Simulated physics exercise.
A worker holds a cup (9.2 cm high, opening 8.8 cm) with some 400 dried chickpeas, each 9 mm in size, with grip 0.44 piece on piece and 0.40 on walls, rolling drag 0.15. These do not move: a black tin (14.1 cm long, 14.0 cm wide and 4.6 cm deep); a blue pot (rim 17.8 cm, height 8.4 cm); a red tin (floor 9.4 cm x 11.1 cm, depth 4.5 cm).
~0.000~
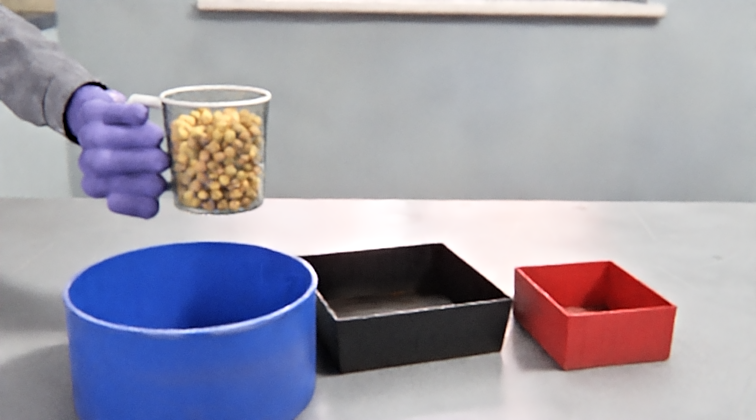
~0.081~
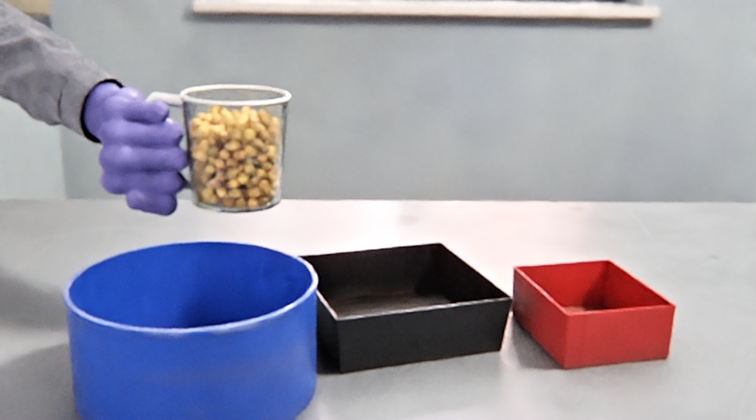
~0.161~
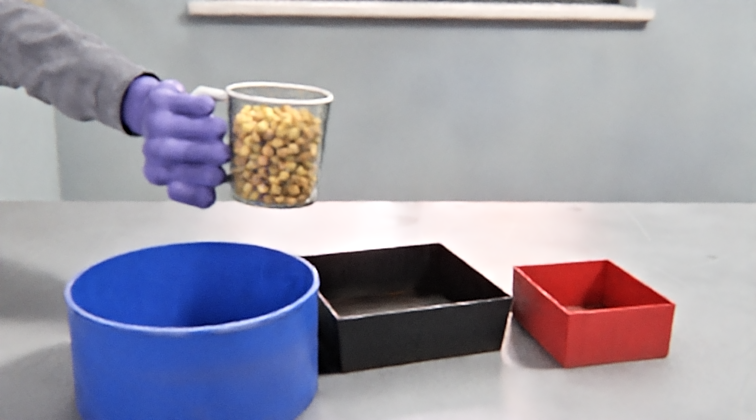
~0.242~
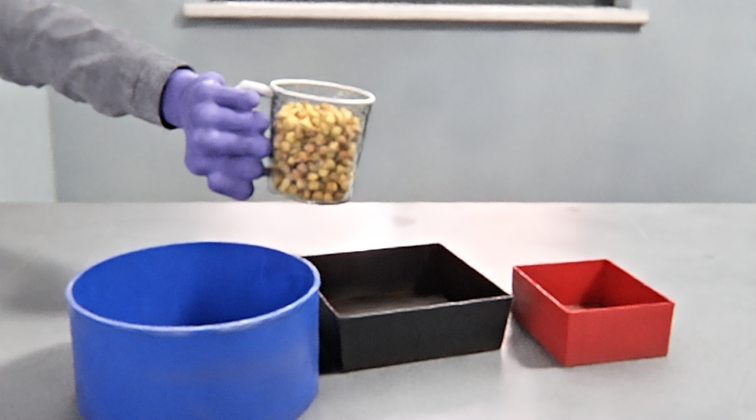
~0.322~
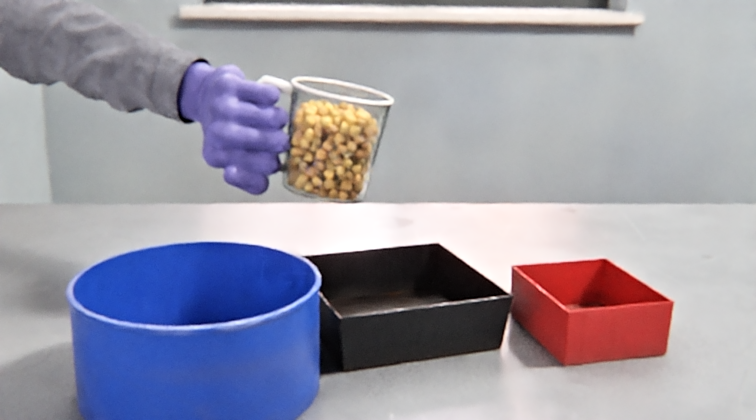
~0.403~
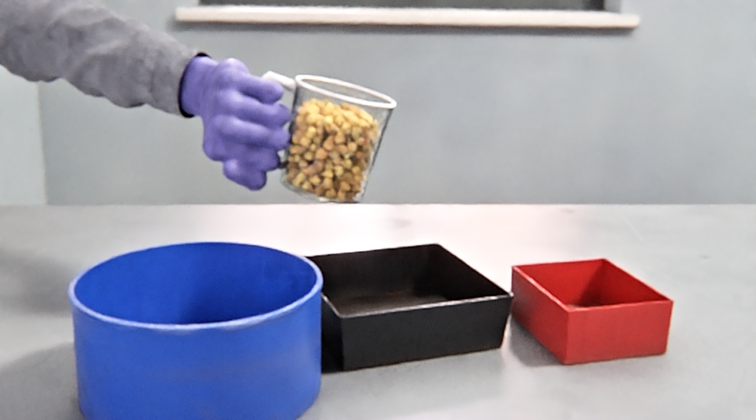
The clip shows a purple-gloved hand carrying a clear cup of dried chickpeas rightward above a blue pot, a black tin and a red tin on a table, the cup gradually tilting to the right as it slows above the black tin.
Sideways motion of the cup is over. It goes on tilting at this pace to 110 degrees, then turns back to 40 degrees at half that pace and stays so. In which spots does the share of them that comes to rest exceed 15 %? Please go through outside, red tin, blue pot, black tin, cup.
Outside everything: Does not; red tin: Does not; blue pot: Does not; black tin: Exceeds it; cup: Does not.
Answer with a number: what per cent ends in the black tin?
It comes to roughly 100 in a hundred.
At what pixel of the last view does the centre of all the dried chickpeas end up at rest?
Somewhere about (420, 296) in the final view.
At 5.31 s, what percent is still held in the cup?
Close to 0 in a hundred.
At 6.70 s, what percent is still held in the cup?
Around 0 in a hundred remain.
After 2.29 s, tilt 88 degrees; cup 100 %; middle of all pieces near (340, 148).
After 3.86 s, tilt 92 degrees; black tin 100 %; middle of all pieces near (417, 295).
After 5.31 s, tilt 63 degrees; black tin 100 %; middle of all pieces near (416, 296).
After 6.70 s, tilt 40 degrees; black tin 100 %; middle of all pieces near (416, 296).
At rest (6.9 s), outside 0 %, red tin 0 %, blue pot 0 %, black tin 100 %, cup 0 %.
